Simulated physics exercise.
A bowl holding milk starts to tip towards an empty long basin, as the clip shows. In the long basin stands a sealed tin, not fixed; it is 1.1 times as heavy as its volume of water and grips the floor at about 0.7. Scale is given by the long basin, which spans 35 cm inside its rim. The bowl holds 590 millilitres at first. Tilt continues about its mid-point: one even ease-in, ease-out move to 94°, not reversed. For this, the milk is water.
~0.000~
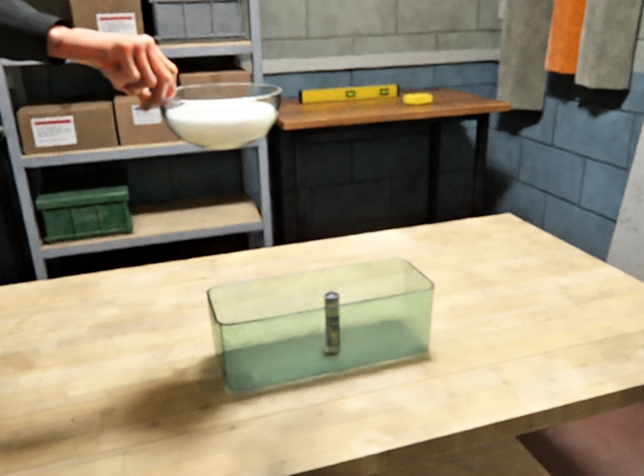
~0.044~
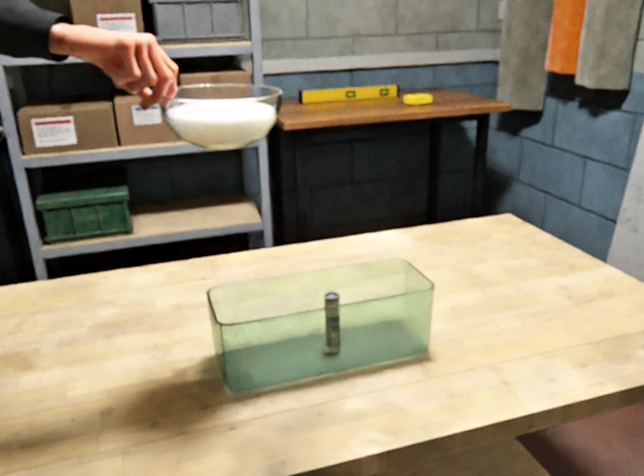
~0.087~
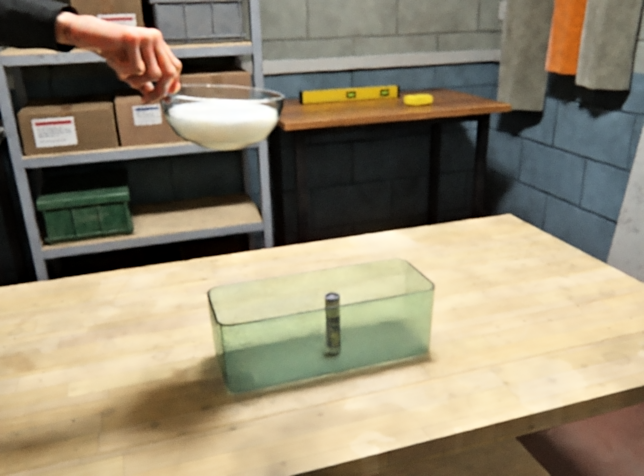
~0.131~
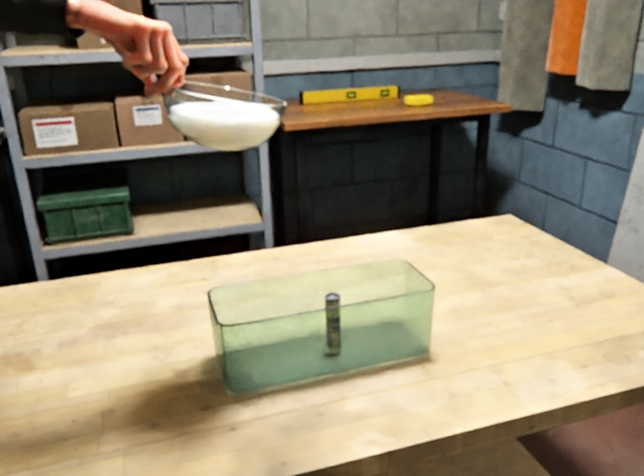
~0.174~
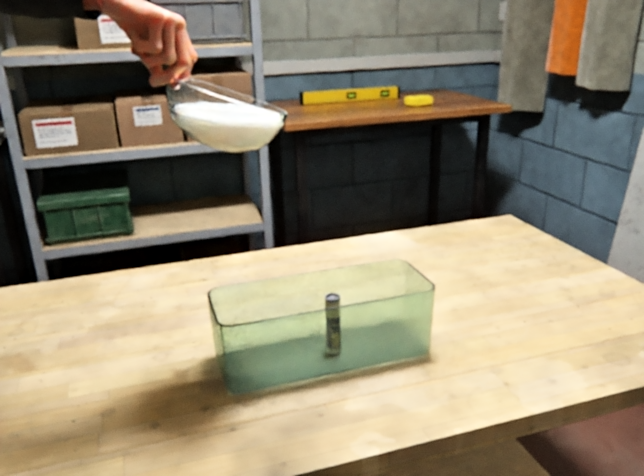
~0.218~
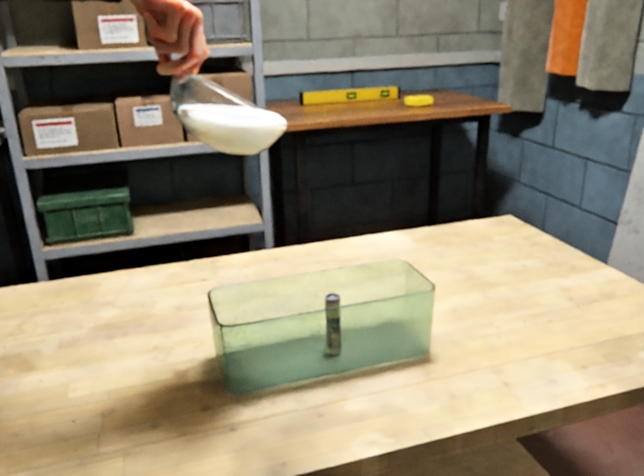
Glass bowl of milk, held by a hand at upper left, tilting down to the right above a clear basin on a table.
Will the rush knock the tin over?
It will make it through.
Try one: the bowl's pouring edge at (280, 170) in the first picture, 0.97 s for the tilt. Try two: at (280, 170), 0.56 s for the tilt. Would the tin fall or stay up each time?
The tin stays vertical the first time and overturns the second time.
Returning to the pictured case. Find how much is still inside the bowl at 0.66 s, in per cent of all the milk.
Around 2 in a hundred is still there.
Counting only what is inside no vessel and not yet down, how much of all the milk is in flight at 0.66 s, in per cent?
16 per cent or so.
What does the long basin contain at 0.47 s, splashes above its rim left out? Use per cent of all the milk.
The basin holds roughly 3 in a hundred parts at that moment.
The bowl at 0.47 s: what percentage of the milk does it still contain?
Close to 16 percent of the liquid remains at that time.
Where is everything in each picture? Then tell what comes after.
In the first picture, tilt 0°; pouring edge (278, 90); surface from (164, 113) to (274, 105); the long basin's rim runs from (212, 307) to (419, 272); the tin's top is at (332, 298).
In the second picture, tilt 1°; pouring edge (279, 91); surface from (164, 113) to (274, 106).
In the third picture, tilt 6°; pouring edge (281, 96); surface from (166, 111) to (275, 108).
In the fourth picture, tilt 12°; pouring edge (283, 103); surface from (168, 109) to (277, 111).
In the fifth picture, tilt 21°; pouring edge (284, 113); surface from (171, 108) to (280, 114).
In the sixth picture, tilt 31°; pouring edge (284, 124); surface from (175, 110) to (278, 116); 1 per cent is over the edge.
After 0.47 s the tilt is 88° and 16 per cent is still to pour; the tin stands where it began.
After 0.66 s the tilt is 94° and 2 per cent is still to pour; the tin stands where it began.
After 0.85 s the tilt is 94° and 0 per cent is still to pour; the tin leans 7°.
After 1.06 s the tilt is 94° and 0 per cent is still to pour; the tin leans 6°.
In the end the tin stands where it began.
